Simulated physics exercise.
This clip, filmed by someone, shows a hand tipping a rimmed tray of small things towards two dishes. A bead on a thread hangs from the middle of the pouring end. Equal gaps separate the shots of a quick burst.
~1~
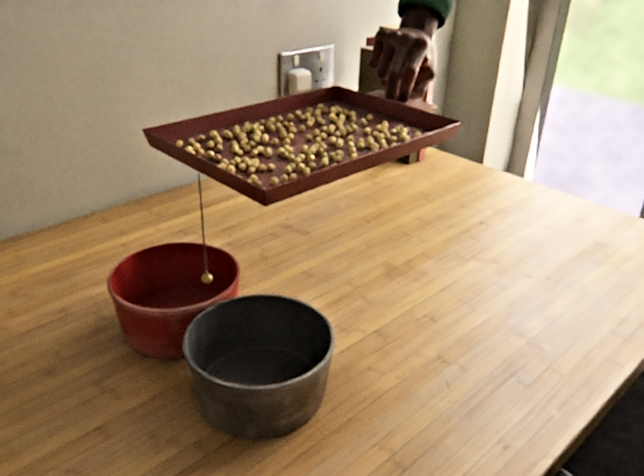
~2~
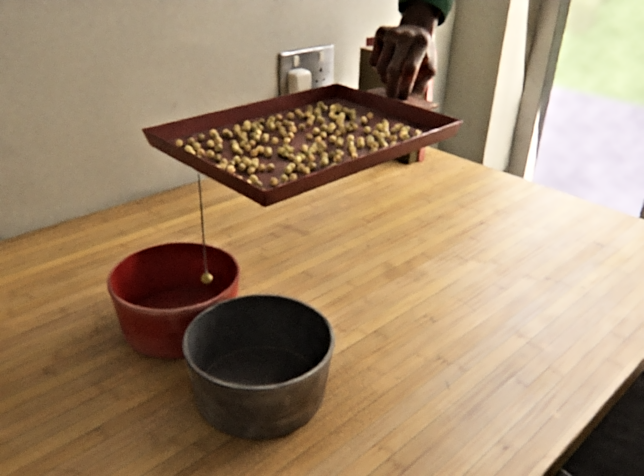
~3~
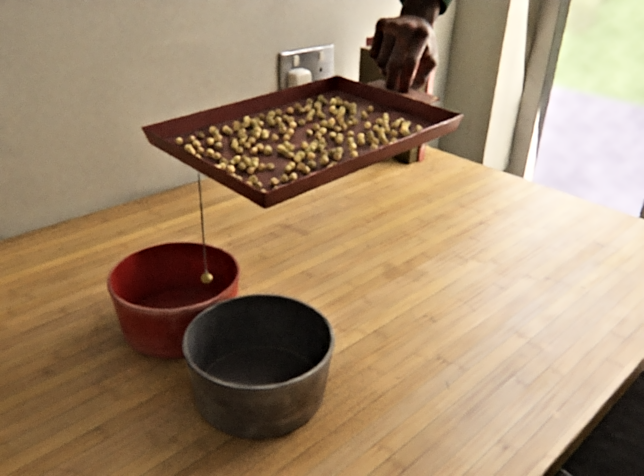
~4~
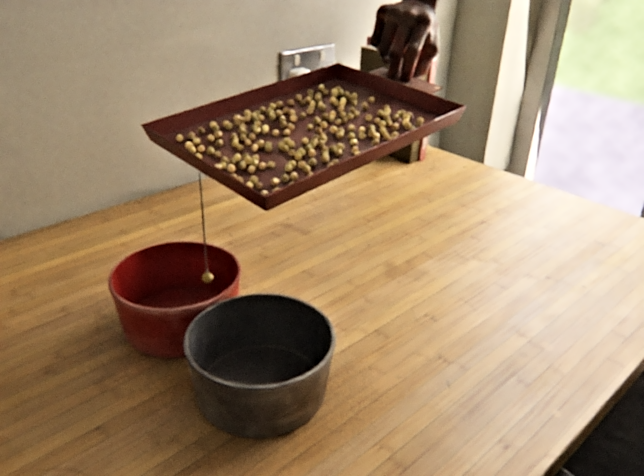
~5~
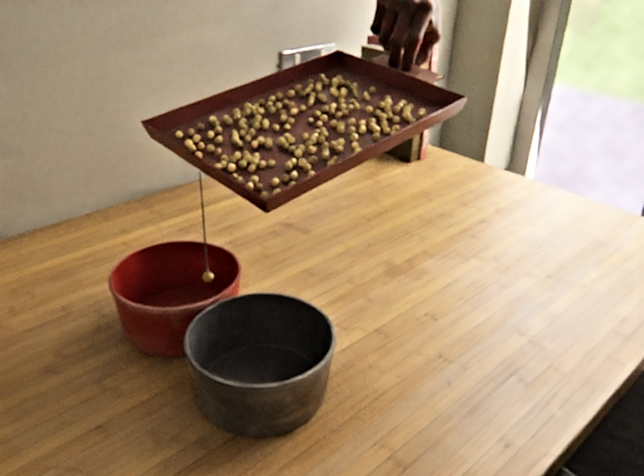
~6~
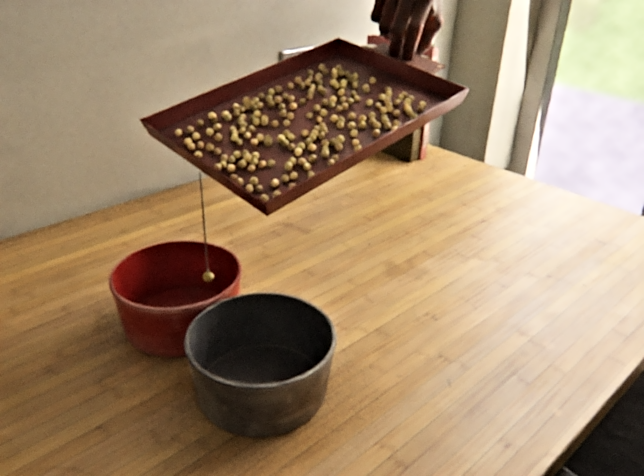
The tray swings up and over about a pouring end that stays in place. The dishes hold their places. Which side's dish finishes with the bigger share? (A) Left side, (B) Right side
Answer: B.
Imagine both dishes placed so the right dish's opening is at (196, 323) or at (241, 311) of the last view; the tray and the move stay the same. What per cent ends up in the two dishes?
It would be roughly 50 per cent in the first placement and roughly 100 per cent in the second.
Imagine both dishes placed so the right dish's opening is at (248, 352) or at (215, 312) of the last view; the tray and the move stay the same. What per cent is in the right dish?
The first position comes out at 100 per cent, the other at 70 per cent.
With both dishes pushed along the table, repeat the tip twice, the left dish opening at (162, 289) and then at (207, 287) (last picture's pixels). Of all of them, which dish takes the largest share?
The first try: Right. The second: The right one.
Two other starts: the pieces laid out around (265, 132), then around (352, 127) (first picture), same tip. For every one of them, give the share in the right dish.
Close to 100 in a hundred, then close to 100 in a hundred.
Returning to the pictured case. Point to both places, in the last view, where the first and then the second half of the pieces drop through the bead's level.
Early half: (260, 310); late half: (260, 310).
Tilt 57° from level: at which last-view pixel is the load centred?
The middle of the pieces shows up near (270, 179).
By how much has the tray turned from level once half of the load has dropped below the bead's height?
My estimate is some 100 degrees.
Soon after the last picture, tray tipped steeply; nearly all on the tray; a small part in the right dish; a stray few in the air.
A little later, tray tipped right over; most on the tray; a small part in the right dish; a stray few outside both; a small part in the air.
Later still, tray tipped past a quarter turn; nearly all in the right dish; a stray few outside both.
At rest, tray tipped past a quarter turn; nearly all in the right dish; none in the left dish; a stray few outside both.
